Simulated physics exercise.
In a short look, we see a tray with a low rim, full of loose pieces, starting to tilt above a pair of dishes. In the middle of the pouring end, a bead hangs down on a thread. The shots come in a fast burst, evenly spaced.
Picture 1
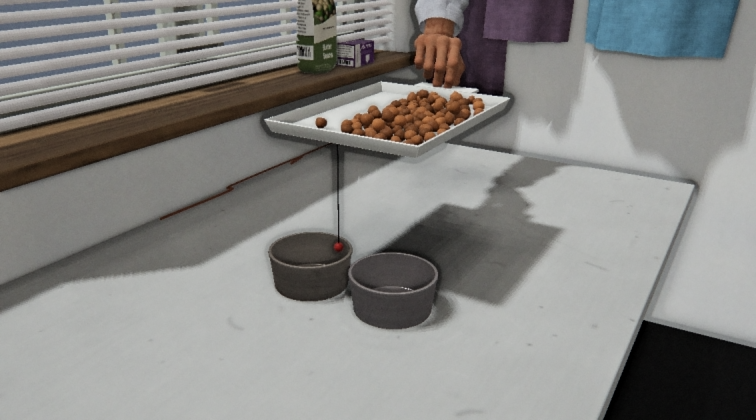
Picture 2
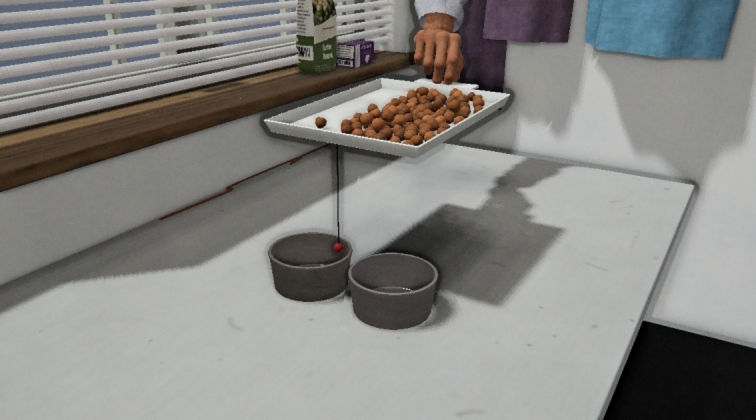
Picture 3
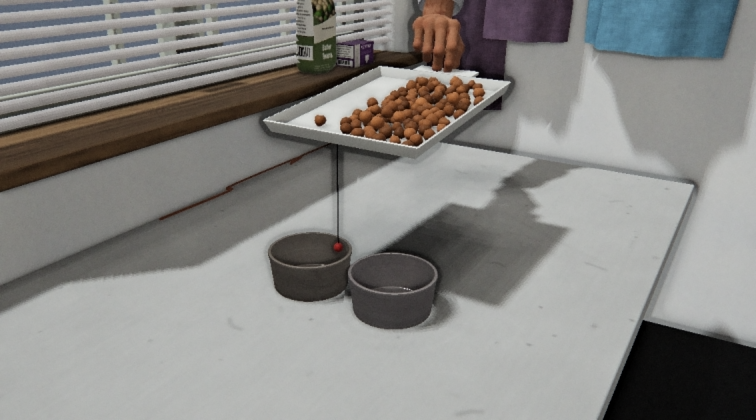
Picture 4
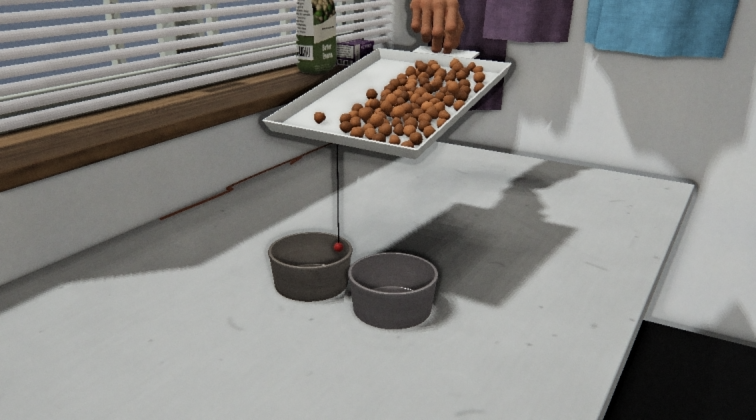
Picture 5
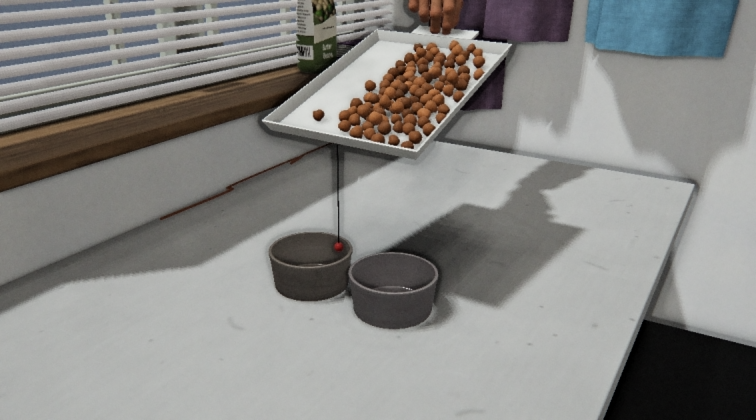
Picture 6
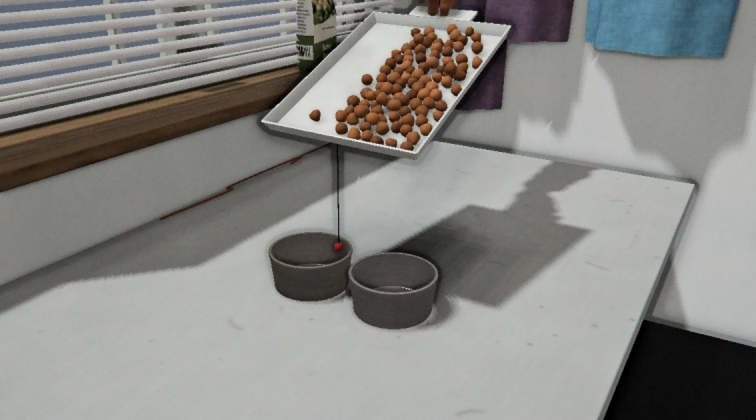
Above two dark dishes on a pale table, a hand steadily tilts a tray of hazelnuts.
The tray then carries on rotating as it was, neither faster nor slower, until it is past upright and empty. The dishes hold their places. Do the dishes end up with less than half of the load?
The dishes save the lesser portion.
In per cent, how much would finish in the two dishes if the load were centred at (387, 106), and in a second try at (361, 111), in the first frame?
You'd get near 10 percent first and near 0 percent after that.
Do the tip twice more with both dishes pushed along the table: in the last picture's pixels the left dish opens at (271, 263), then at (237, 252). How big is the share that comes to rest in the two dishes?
That makes 70 per cent, followed by 40 per cent.
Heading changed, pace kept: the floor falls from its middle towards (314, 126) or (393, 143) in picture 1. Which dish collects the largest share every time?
Place one gives the leftmost dish, place two gives the rightmost dish.
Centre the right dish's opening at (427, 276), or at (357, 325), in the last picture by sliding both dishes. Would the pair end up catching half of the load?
Taking the places in turn, it's shy of half and then shy of half.
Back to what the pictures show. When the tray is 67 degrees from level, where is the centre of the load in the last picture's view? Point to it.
Somewhere about pixel (355, 123).
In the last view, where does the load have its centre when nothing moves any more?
Resting centre, last frame: Roughly (282, 338).
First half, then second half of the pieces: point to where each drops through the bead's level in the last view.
For the early half I get (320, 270), and for the late half (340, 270).
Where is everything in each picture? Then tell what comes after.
The first picture shows corners of the pouring end near (271, 119) and (416, 144), level; middle of the load near (417, 117), hazelnuts; left dish near (287, 279); right dish near (371, 305); bead on its thread near (339, 247).
The second picture shows corners of the pouring end near (271, 119) and (416, 145), level; middle of the load near (417, 115).
The third picture shows corners of the pouring end near (270, 119) and (415, 145), tipped barely, level across its low end; middle of the load near (416, 109).
The fourth picture shows corners of the pouring end near (269, 119) and (415, 146), tipped a little, level across its low end; middle of the load near (416, 99).
The fifth picture shows corners of the pouring end near (269, 119) and (415, 147), tipped clearly, level across its low end; middle of the load near (415, 90).
The sixth picture shows corners of the pouring end near (268, 119) and (414, 149), tipped clearly, level across its low end; middle of the load near (413, 83), near a quarter on the move; left dish near (287, 279); right dish near (371, 305).
Shortly afterwards, tray tipped steeply; the bulk on the tray; only a few outside both; near a quarter in the air.
Next, tray tipped past a quarter turn; the bulk outside both; near a quarter in the air.
Some moments later, tray tipped past a quarter turn; only a few in the right dish; all but a few outside both.
In the end, tray tipped past a quarter turn; only a few in the right dish; none at all in the left dish; all but a few outside both.
